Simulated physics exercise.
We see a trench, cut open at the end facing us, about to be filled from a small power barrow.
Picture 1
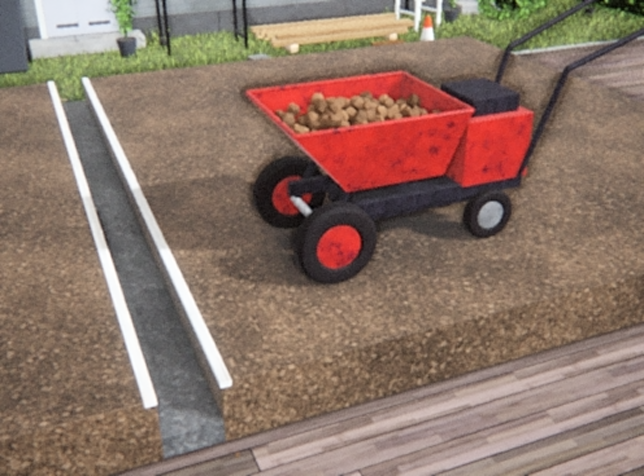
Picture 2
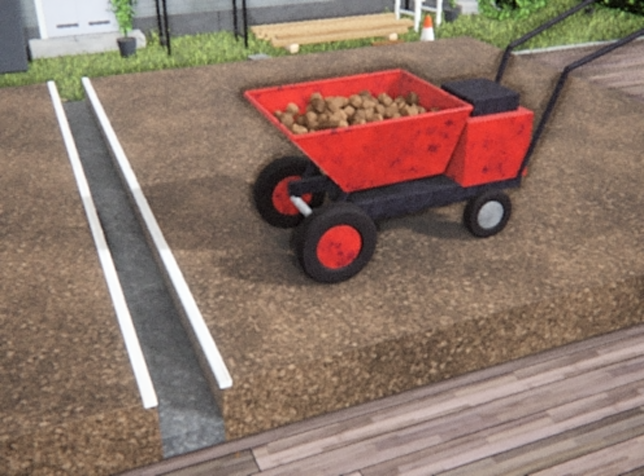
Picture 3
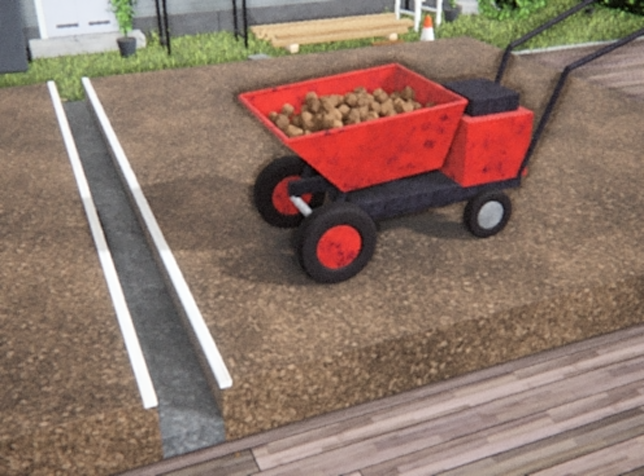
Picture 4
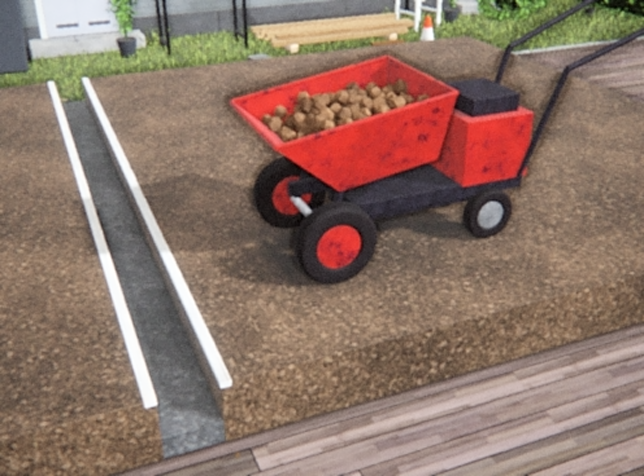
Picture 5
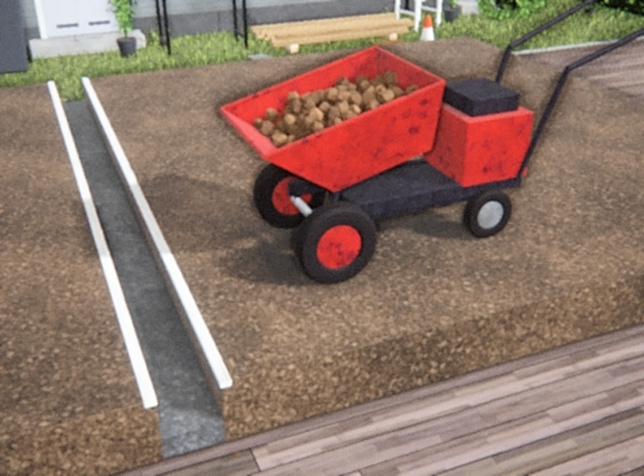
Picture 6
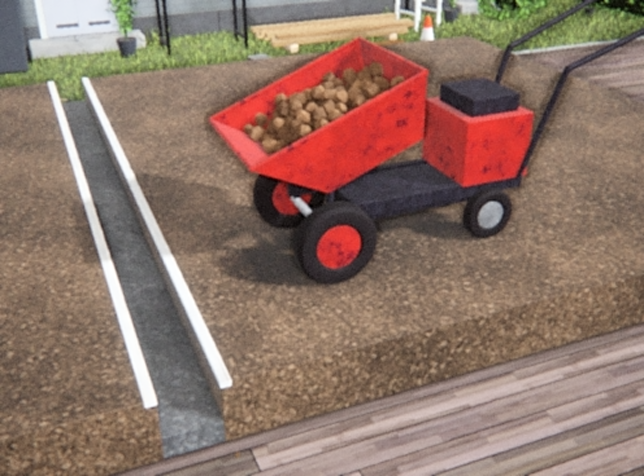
We see a red power barrow loaded with brown clods standing on bare soil to the right of a narrow, white-edged trench; its skip gradually tilts forward to the left, the rear rising, while the wheels stay still.
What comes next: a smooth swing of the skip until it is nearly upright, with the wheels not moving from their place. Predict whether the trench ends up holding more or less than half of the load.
Predicted result: Mostly in.
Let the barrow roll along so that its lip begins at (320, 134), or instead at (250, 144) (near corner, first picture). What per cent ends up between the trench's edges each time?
Okay, so the first one ends at 50 % and the second at 60 %.
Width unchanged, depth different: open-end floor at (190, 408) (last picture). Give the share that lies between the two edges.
Estimated share: Approx. 50 per cent.
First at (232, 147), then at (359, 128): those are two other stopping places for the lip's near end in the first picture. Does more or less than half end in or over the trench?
A minority, then a minority.
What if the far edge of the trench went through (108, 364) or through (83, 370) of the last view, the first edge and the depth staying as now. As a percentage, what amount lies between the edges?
Lab note: Try one about 80 %, try two about 80 %.
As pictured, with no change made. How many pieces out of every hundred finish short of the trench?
10 %.
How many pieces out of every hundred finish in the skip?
That comes to about 20 per cent or so.
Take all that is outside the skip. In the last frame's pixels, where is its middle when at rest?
Centre at rest, last view: Approx. (151, 298).
Soon, skip tipped steeply; all in the skip.
A while on, skip tipped right over; about two thirds in the skip; a small part short of the trench; about a quarter in or heaped over the trench; a stray few falling.
Towards the end, skip tipped right over; about a quarter in the skip; a small part short of the trench; about two thirds in or heaped over the trench; a small part beyond it.
Finally, skip tipped right over; about a quarter in the skip; a small part short of the trench; about two thirds in or heaped over the trench; a small part beyond it.
